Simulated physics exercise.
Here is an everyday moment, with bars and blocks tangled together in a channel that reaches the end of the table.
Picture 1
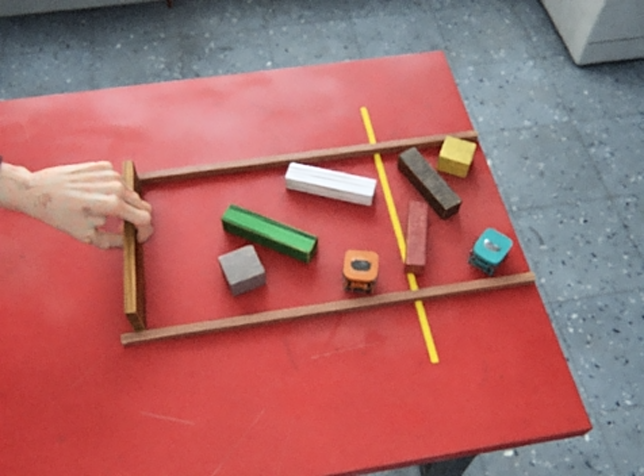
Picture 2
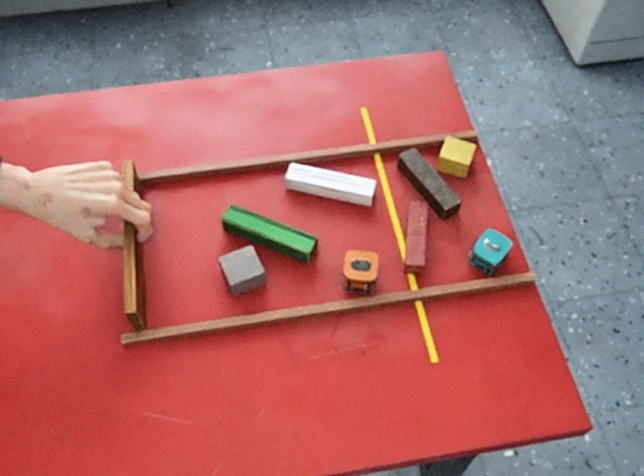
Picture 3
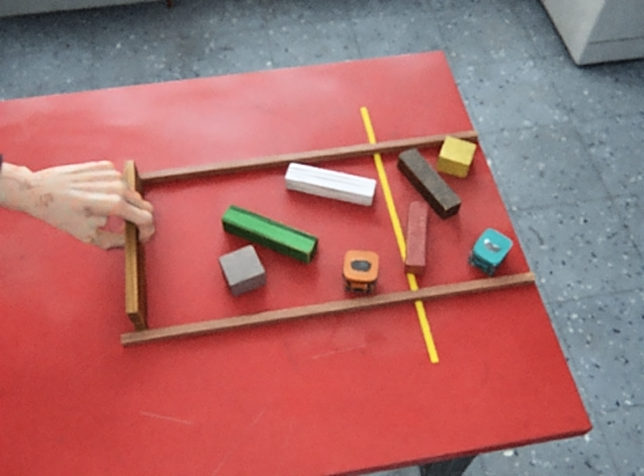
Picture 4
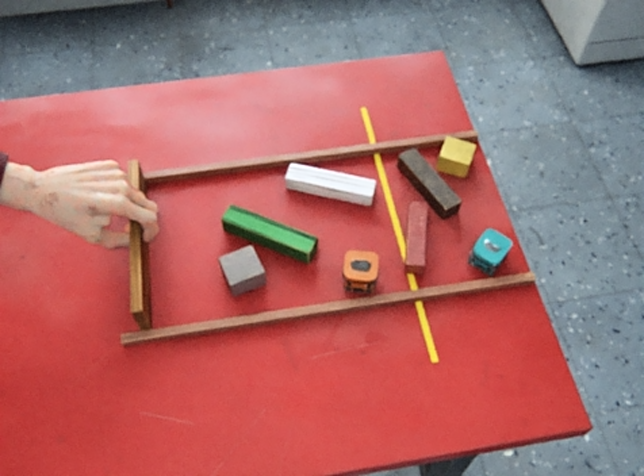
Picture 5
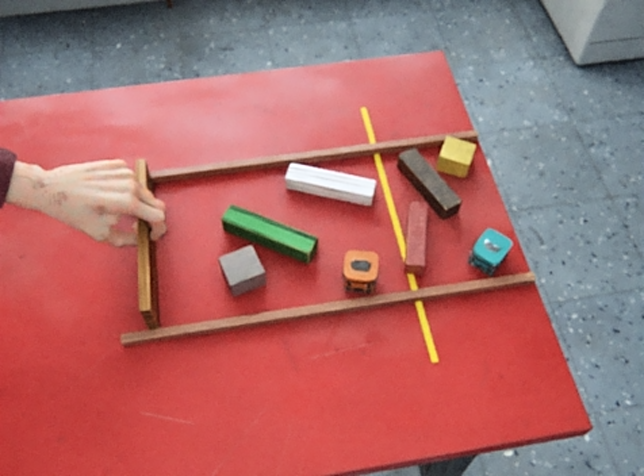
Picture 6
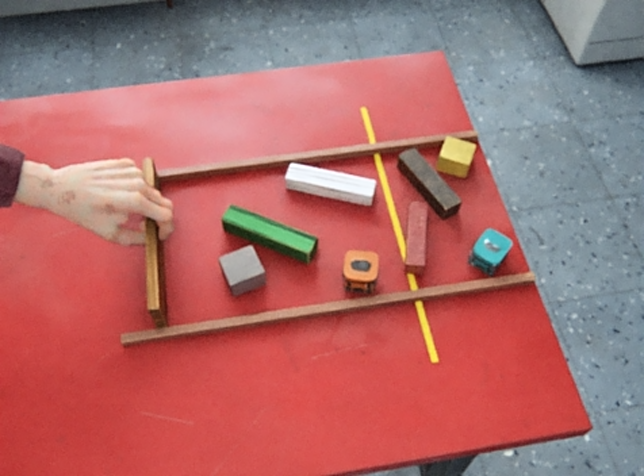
A wooden board, held by a hand at the left end of the channel, stayed still at first, then slid slightly right between the rails, while the scattered bars and blocks did not move.
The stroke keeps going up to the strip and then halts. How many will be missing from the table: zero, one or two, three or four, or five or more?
After the push, none have dropped.
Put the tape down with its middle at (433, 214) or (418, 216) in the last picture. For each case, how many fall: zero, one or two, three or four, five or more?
For each place: One or two; 1 or 2.
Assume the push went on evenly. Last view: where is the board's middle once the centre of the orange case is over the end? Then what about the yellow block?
The middle is at (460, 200) when it's the orange case, and at (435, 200) when it's the yellow block.
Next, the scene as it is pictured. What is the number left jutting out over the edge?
Counting them gives 1.
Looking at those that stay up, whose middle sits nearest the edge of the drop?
That's the turquoise case.
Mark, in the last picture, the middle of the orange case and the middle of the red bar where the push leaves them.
One ends up near (462, 262) and the other near (473, 232).
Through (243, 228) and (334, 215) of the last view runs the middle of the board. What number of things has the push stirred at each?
The counts are 2 and 5.
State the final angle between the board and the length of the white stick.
Roughly 30 degrees.
Early on, none off yet; yellow block at rest near (456, 157); turquoise case at rest near (490, 252); black bar at rest near (428, 183).
Finally, the number that fall off is zero.
